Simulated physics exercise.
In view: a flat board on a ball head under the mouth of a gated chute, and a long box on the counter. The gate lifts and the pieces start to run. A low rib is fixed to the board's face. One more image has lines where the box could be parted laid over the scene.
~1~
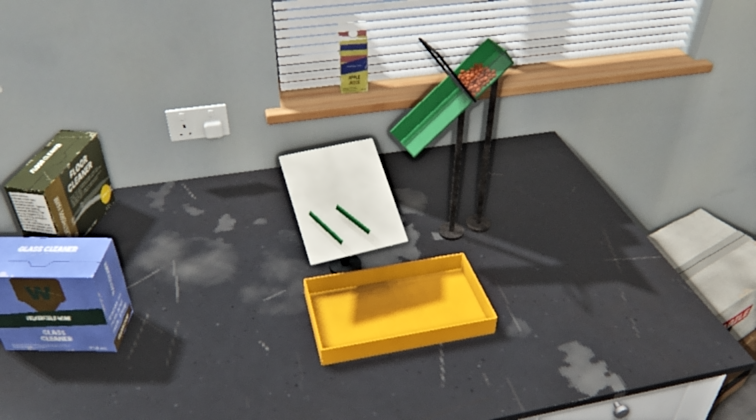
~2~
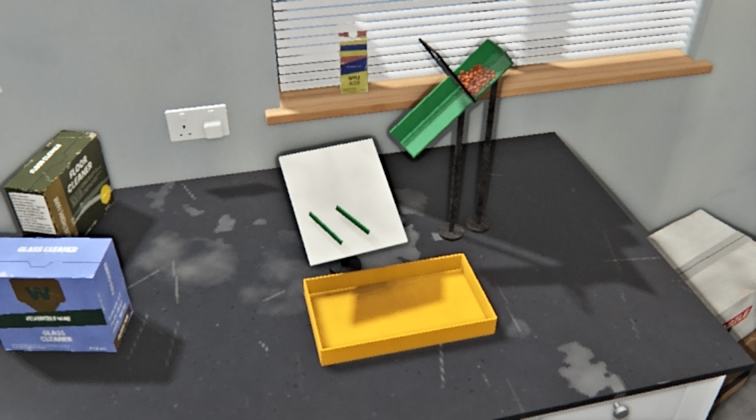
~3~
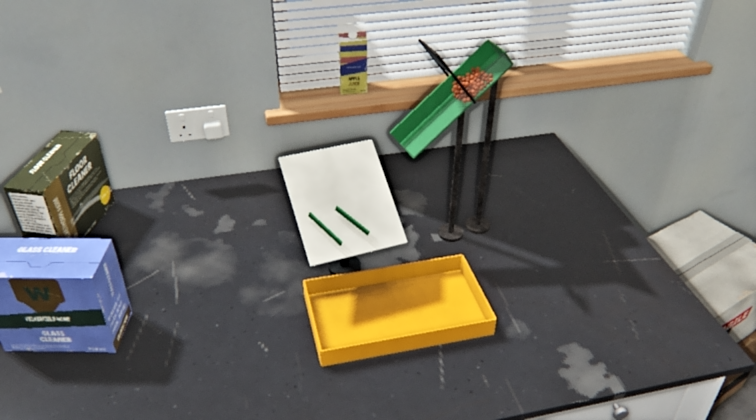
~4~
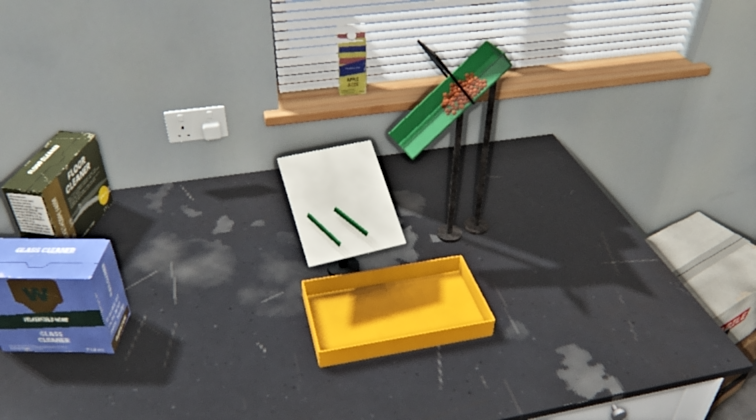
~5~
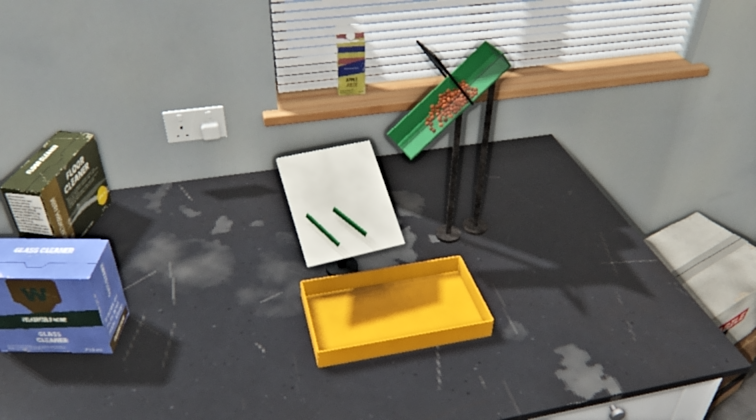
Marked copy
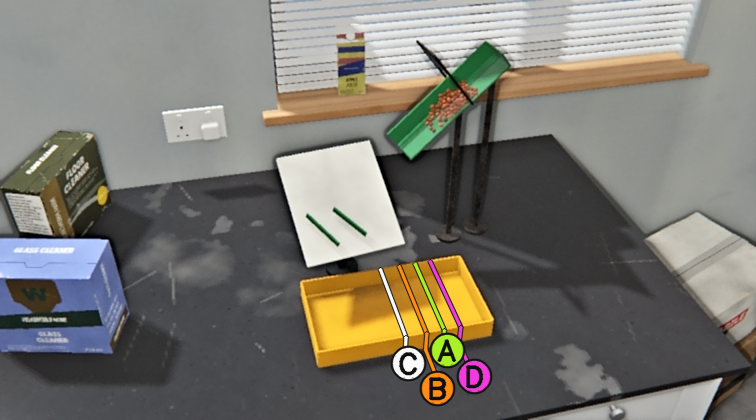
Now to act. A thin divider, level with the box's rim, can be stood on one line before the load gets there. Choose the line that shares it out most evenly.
Use line C.
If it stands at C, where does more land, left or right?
The right side.
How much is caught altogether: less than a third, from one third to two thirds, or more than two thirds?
More than two thirds.
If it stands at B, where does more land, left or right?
The left side.
On the marked copy, line A crosses the front rim at (444, 329); line B crosses the front rim at (426, 332); line C crosses the front rim at (405, 336); line D crosses the front rim at (460, 326).
With A, of what is caught, all on the left of the divider, none on the right.
With B, of what is caught, nearly all on the left of the divider, a small part on the right.
With C, of what is caught, about a third on the left of the divider, about two thirds on the right.
With D, of what is caught, nearly all on the left of the divider, a stray few on the right.
